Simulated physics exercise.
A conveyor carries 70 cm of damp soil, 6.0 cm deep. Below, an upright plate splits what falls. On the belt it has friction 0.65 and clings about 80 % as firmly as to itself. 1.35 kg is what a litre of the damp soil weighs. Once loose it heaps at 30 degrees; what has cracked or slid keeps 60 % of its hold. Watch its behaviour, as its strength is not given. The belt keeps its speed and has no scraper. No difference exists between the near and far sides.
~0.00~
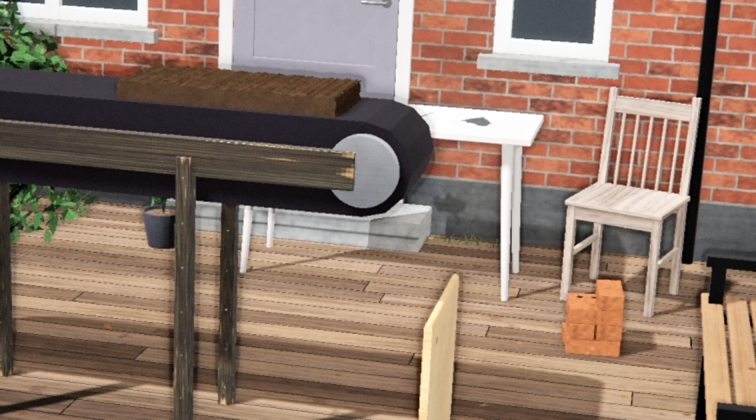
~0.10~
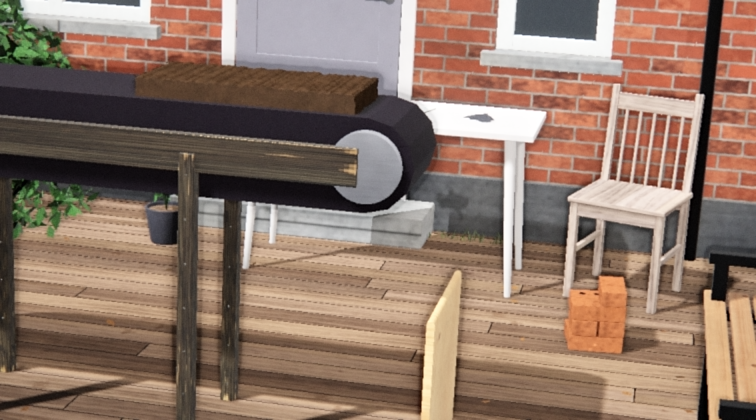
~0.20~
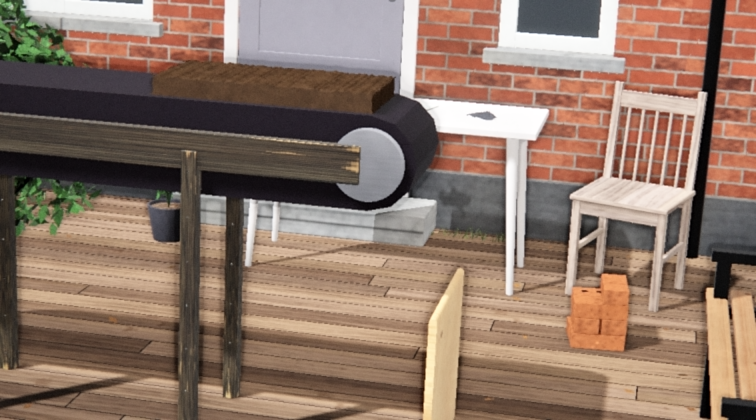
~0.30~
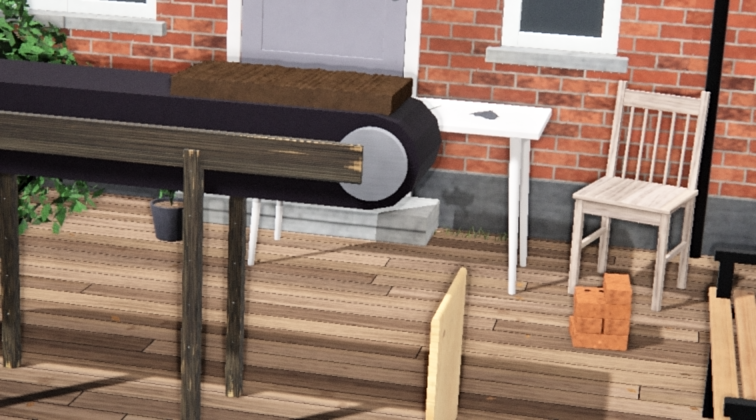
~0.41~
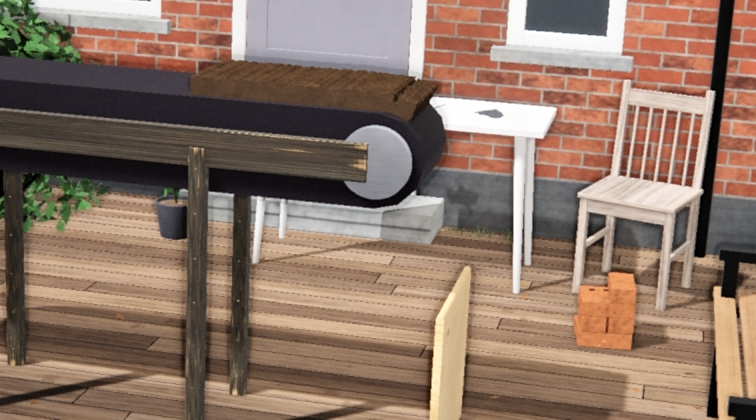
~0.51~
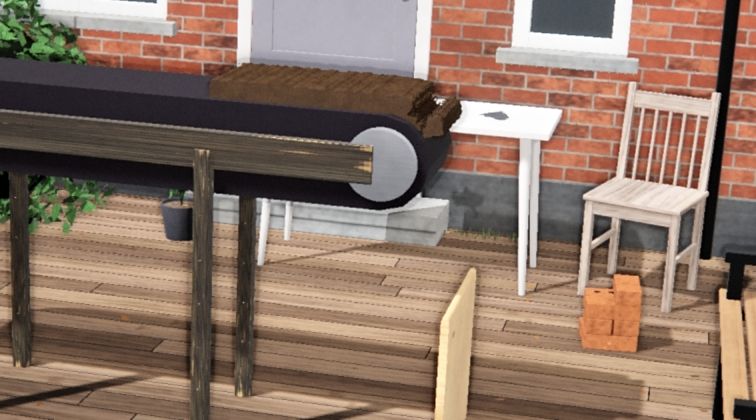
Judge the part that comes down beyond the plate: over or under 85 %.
Result: Part coming down beyond the plate falls short of 85 per cent.
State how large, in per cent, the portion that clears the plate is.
Roughly 75 percent.
After 0.90 s, 16 % is beyond the plate's line.
After 1.35 s, 37 % is beyond the plate's line.
After 1.81 s, 60 % is beyond the plate's line.
After 2.27 s, 74 % is beyond the plate's line.
After 3.69 s, at the end, 74 % is beyond the plate's line.
